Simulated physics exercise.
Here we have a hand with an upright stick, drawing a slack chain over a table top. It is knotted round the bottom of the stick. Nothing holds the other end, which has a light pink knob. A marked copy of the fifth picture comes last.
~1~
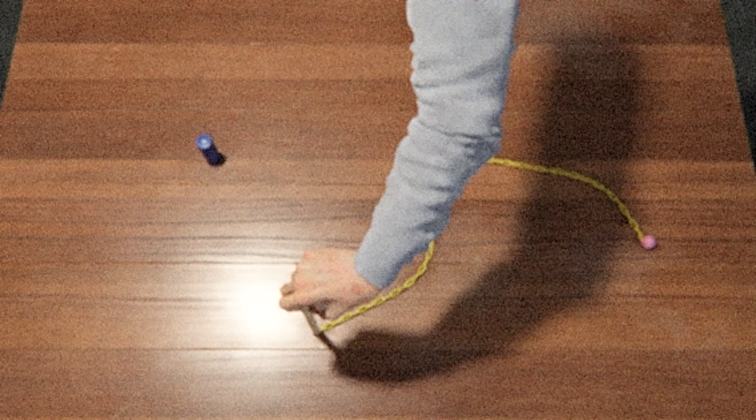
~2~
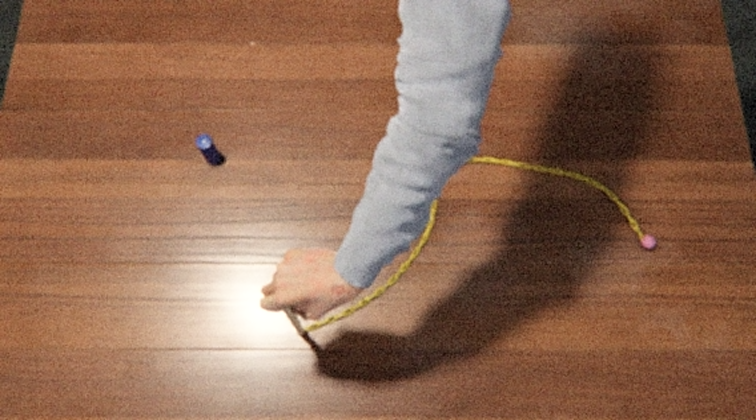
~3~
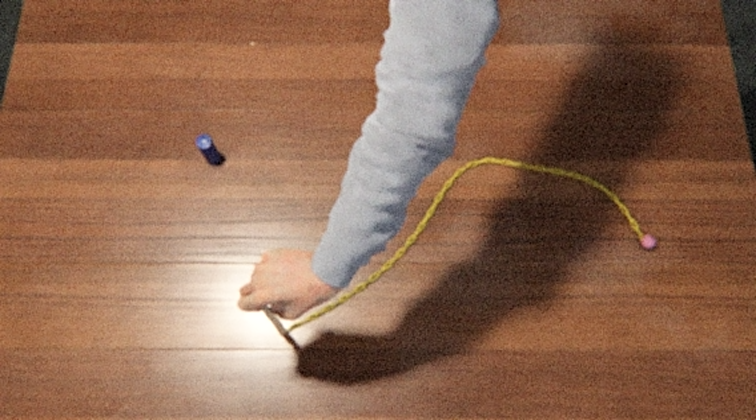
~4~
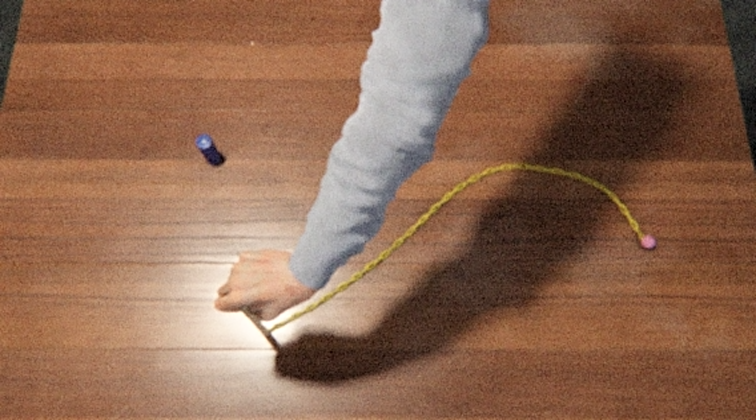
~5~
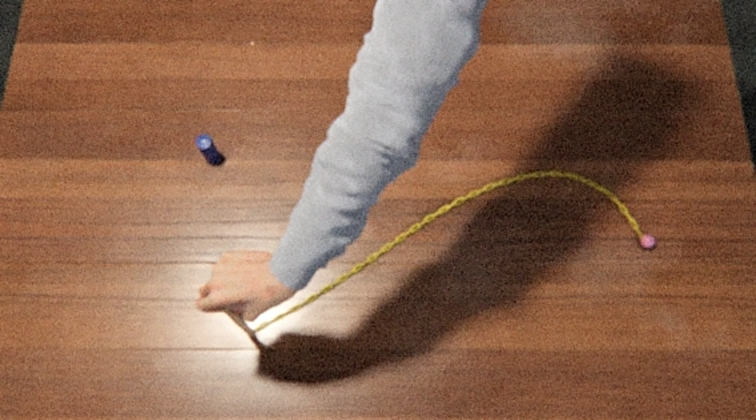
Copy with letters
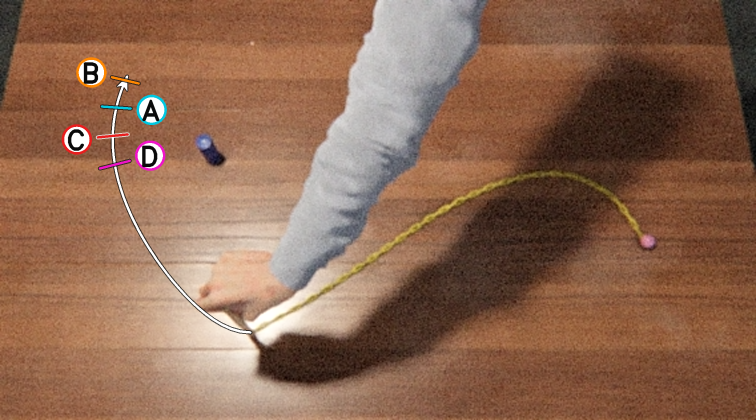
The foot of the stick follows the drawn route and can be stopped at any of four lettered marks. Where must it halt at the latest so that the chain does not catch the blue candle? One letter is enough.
The farthest safe stop is A.
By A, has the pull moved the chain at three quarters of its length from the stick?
Yes.
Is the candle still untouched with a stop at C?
For that mark, yes.
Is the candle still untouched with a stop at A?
For that mark, yes.
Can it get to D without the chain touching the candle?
Yes.
On the marked copy, A at (116, 108); B at (125, 80); C at (113, 136); D at (115, 165); the route from (250, 332) via (134, 221) to (127, 77).
Taking A. A third of the way, foot of the stick (166, 272), middle of the chain (405, 241), free end (628, 221).
Two thirds of the way, foot of the stick (120, 185), middle of the chain (344, 234), free end (572, 214).
When it is over, foot of the stick (117, 108), middle of the chain (304, 210), free end (531, 218); nothing has been touched.
As for the rest, B brings the chain against the candle; C is safe but short; D is safe but short.
